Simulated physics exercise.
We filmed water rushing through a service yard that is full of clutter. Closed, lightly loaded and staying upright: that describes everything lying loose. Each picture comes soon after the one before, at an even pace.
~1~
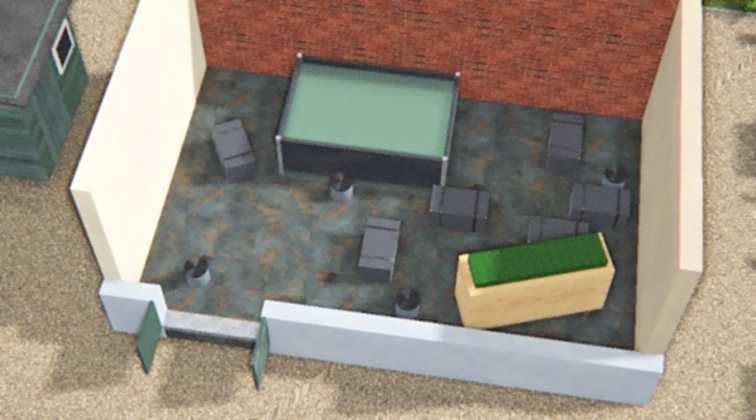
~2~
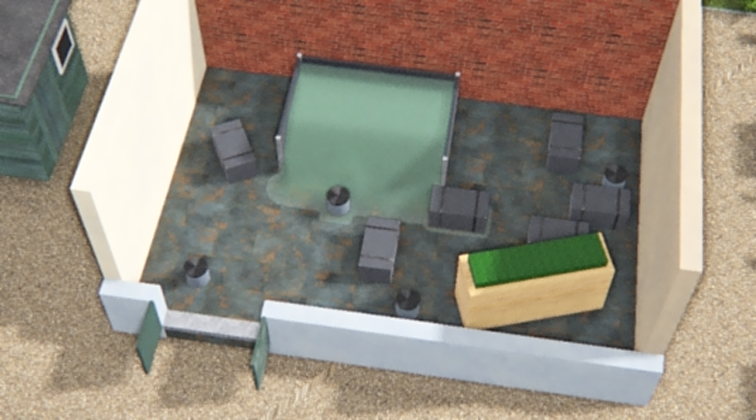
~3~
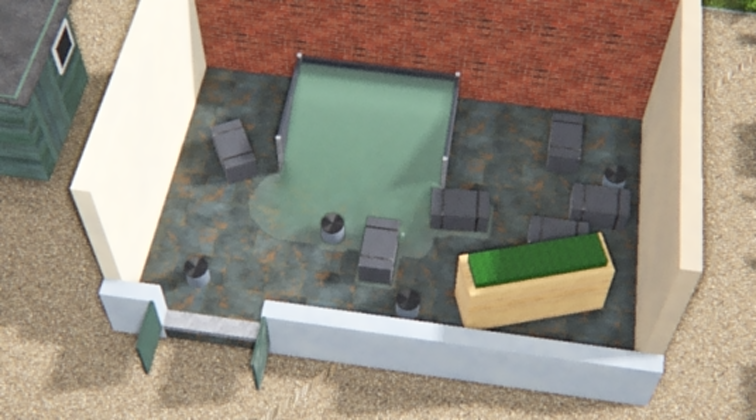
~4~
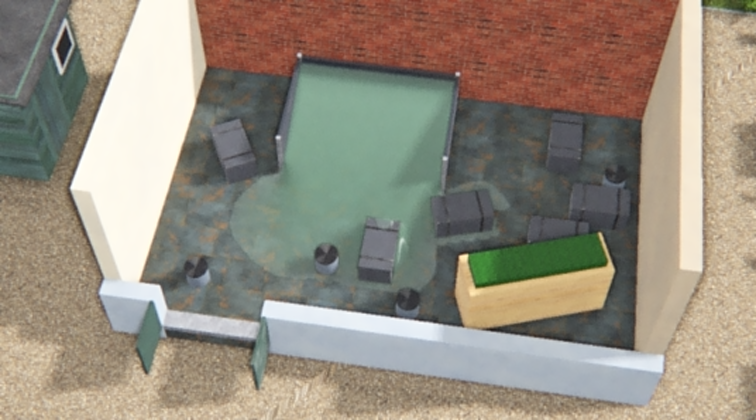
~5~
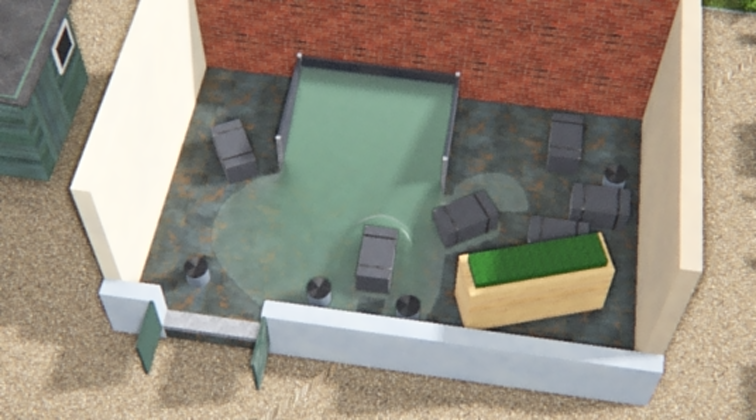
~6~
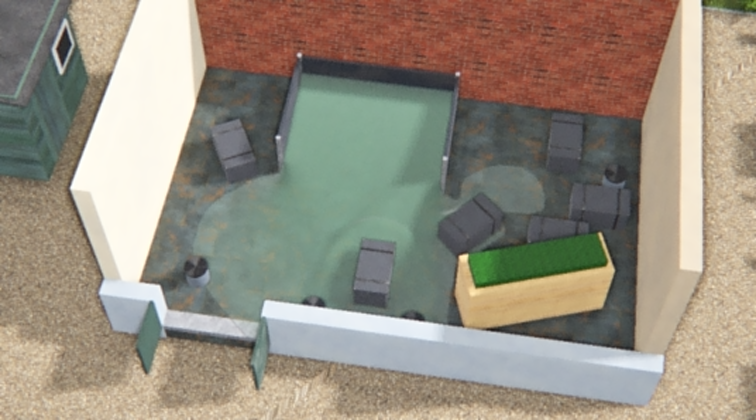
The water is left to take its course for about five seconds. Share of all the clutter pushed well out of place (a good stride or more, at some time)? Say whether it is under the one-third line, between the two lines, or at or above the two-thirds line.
It is between the two lines.
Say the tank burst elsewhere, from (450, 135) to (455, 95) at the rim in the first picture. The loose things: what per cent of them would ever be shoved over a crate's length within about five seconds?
That works out to some 50 %.
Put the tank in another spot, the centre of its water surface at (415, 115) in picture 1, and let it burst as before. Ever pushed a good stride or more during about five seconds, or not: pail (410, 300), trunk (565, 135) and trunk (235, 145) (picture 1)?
Item one travelled far enough, item two not displaced far, item three not displaced far.
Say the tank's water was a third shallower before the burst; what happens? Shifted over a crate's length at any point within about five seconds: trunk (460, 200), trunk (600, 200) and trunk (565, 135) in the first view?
Taking each in turn, the answer is came up short, came up short, came up short.
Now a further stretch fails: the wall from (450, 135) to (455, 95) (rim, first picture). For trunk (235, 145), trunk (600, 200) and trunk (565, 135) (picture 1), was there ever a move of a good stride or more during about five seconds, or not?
Here is how they go, in order: Fails to go that far, dislodged that far, and dislodged that far.
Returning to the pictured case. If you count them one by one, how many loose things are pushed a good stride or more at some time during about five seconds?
The total is 5.
A moment on, 3 of 10 are well off their spots; 3 afloat.
Next, 5 of 10 are well off their spots; 4 afloat.
Later, 4 of 10 are well off their spots; 3 afloat.
In the end, 5 of 10 are well off their spots, and 5 have been at some point; 2 afloat.
